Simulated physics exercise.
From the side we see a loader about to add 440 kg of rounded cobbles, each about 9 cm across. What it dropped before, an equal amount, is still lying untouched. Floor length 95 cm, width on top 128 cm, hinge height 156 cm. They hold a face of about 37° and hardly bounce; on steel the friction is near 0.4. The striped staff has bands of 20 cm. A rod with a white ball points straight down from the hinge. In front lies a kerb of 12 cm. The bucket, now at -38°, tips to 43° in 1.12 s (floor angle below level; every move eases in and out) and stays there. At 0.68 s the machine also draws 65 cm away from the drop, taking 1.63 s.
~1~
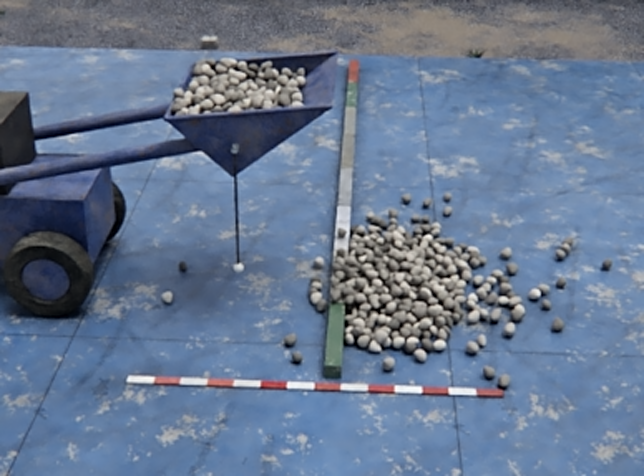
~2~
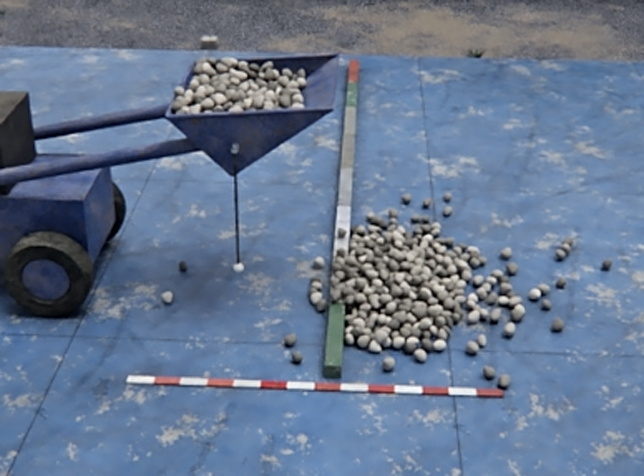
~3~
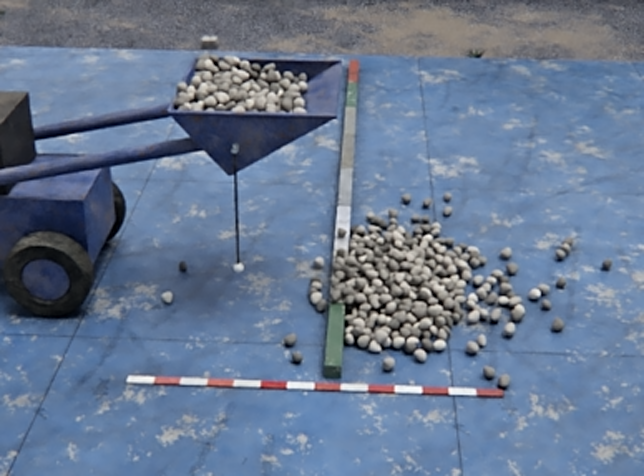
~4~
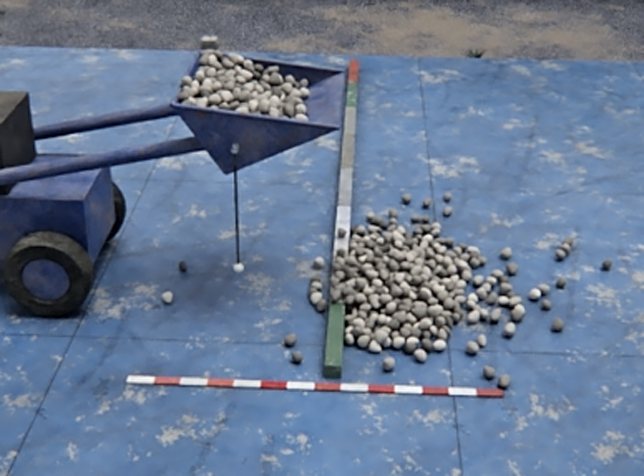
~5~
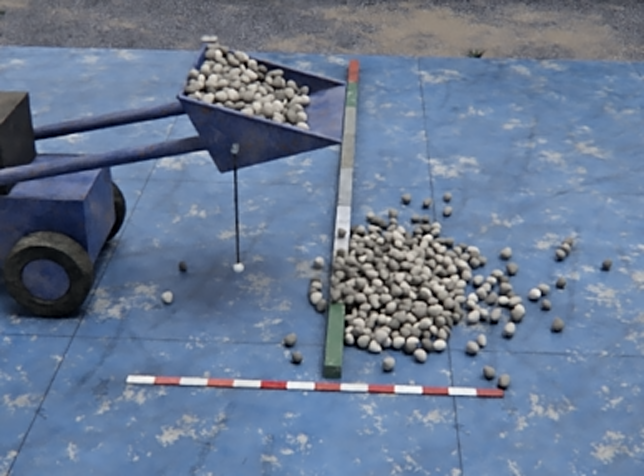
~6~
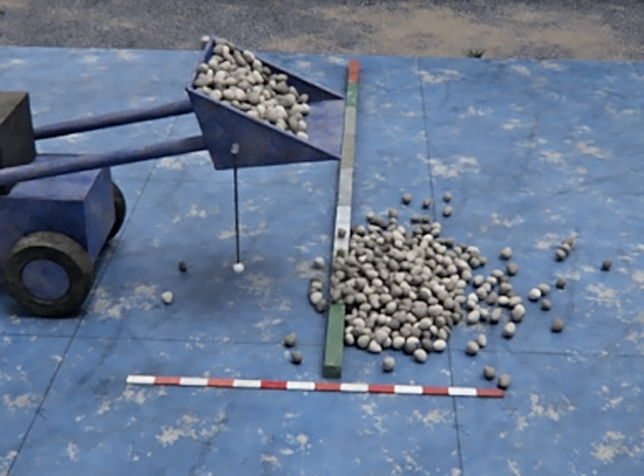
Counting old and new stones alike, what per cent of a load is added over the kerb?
Close to 26 parts in a hundred.
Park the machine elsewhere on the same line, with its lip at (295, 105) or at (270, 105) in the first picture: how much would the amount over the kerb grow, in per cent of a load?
About 5 and 0 per cent.
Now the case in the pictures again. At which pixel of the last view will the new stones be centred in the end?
Around (317, 273).
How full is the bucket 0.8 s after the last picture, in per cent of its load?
About 45 per cent.
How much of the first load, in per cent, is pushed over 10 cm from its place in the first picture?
About 5 per cent.
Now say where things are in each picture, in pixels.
In the first frame, the bucket is at -38°, its lip at (332, 106); the top of the load is at (232, 72). The earlier load is highest near (368, 267), 19 cm above ground level, 5 % on this side of the kerb, 95 % over the kerb.
In the second frame, the bucket is at -36°, its lip at (333, 109); the top of the load is at (229, 71).
In the third frame, the bucket is at -32°, its lip at (336, 116); the top of the load is at (215, 65).
In the fourth frame, the bucket is at -25°, its lip at (339, 128); the top of the load is at (211, 64).
In the fifth frame, the bucket is at -17°, its lip at (341, 142); the top of the load is at (217, 60).
In the sixth frame, lip at (341, 159), floor tilted -7°, highest stones at (220, 56).
Then, 0.4 s after the last picture the floor is at 30°; in per cent of one load, 100 in the bucket, 5 on this side of the kerb, 95 over the kerb; the foremost stones are at (564, 275).
Then, 0.8 s after the last picture the floor is at 43°; in per cent of one load, 43 in the bucket, 61 on this side of the kerb, 96 over the kerb; the foremost stones are at (564, 275).
Then, 2.3 s after the last picture the floor is at 43°; in per cent of one load, 0 in the bucket, 79 on this side of the kerb, 121 over the kerb; the foremost stones are at (564, 275).
Then, 5.1 s after the last picture the floor is at 43°; in per cent of one load, 0 in the bucket, 79 on this side of the kerb, 121 over the kerb; the foremost stones are at (564, 275). Net gain over the kerb, 26.
